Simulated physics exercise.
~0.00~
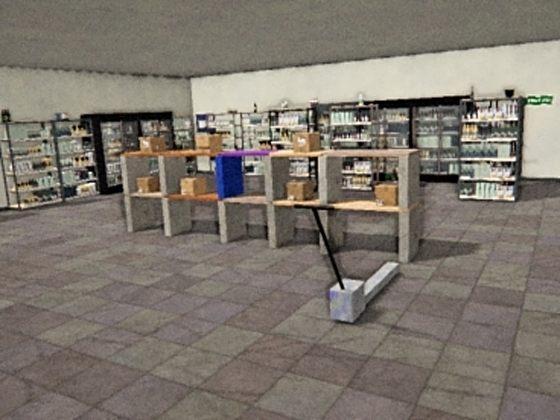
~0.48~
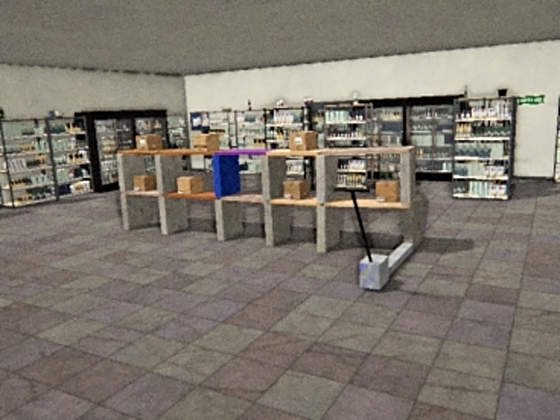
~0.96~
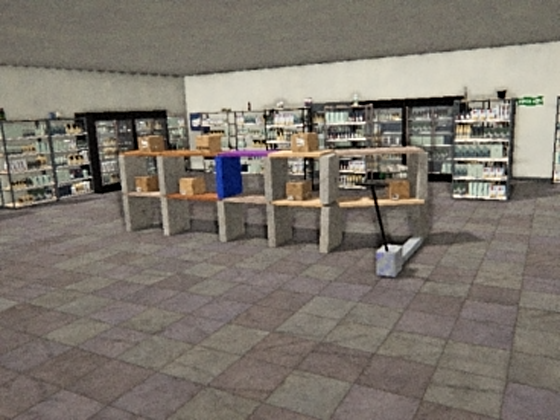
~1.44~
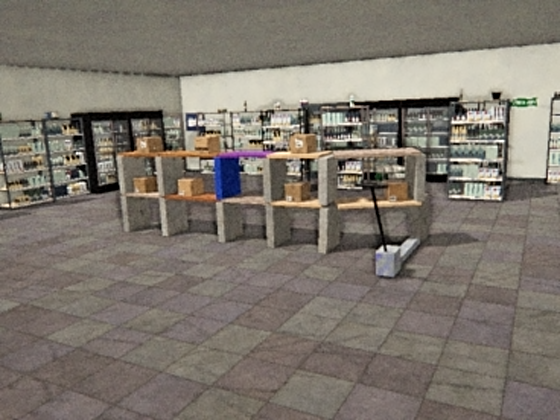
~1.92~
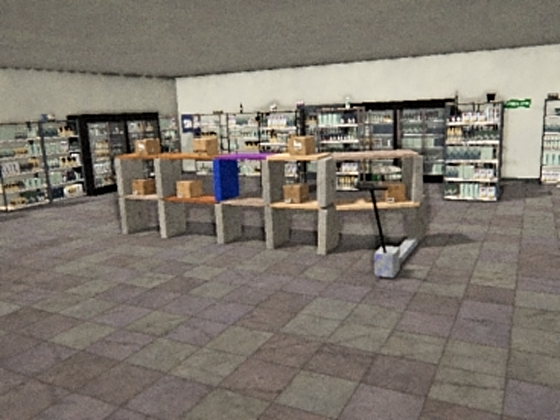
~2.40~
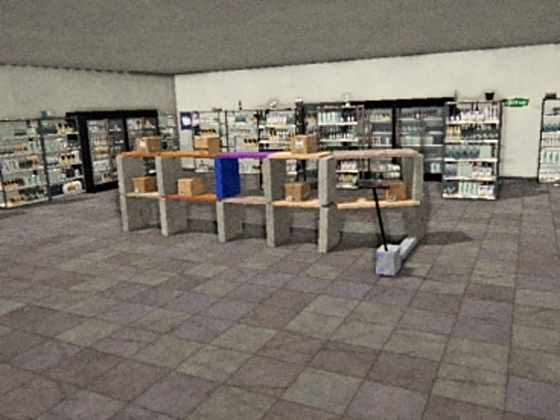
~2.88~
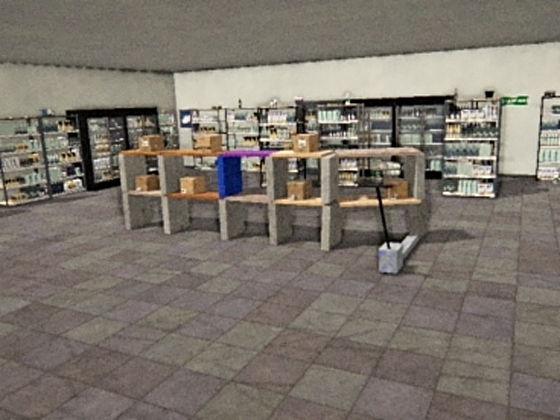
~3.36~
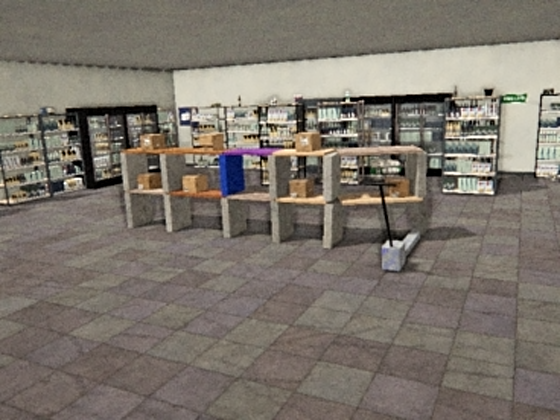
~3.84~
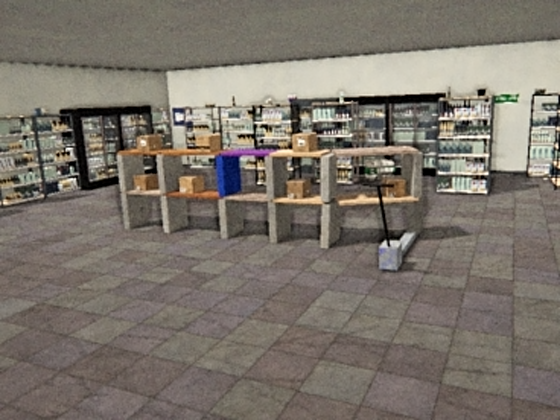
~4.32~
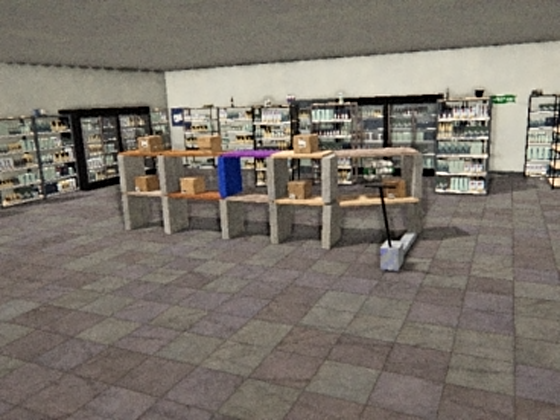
Two-tier shelving of light blocks and boards holding cartons stays standing as a low jack slides in against its right end.
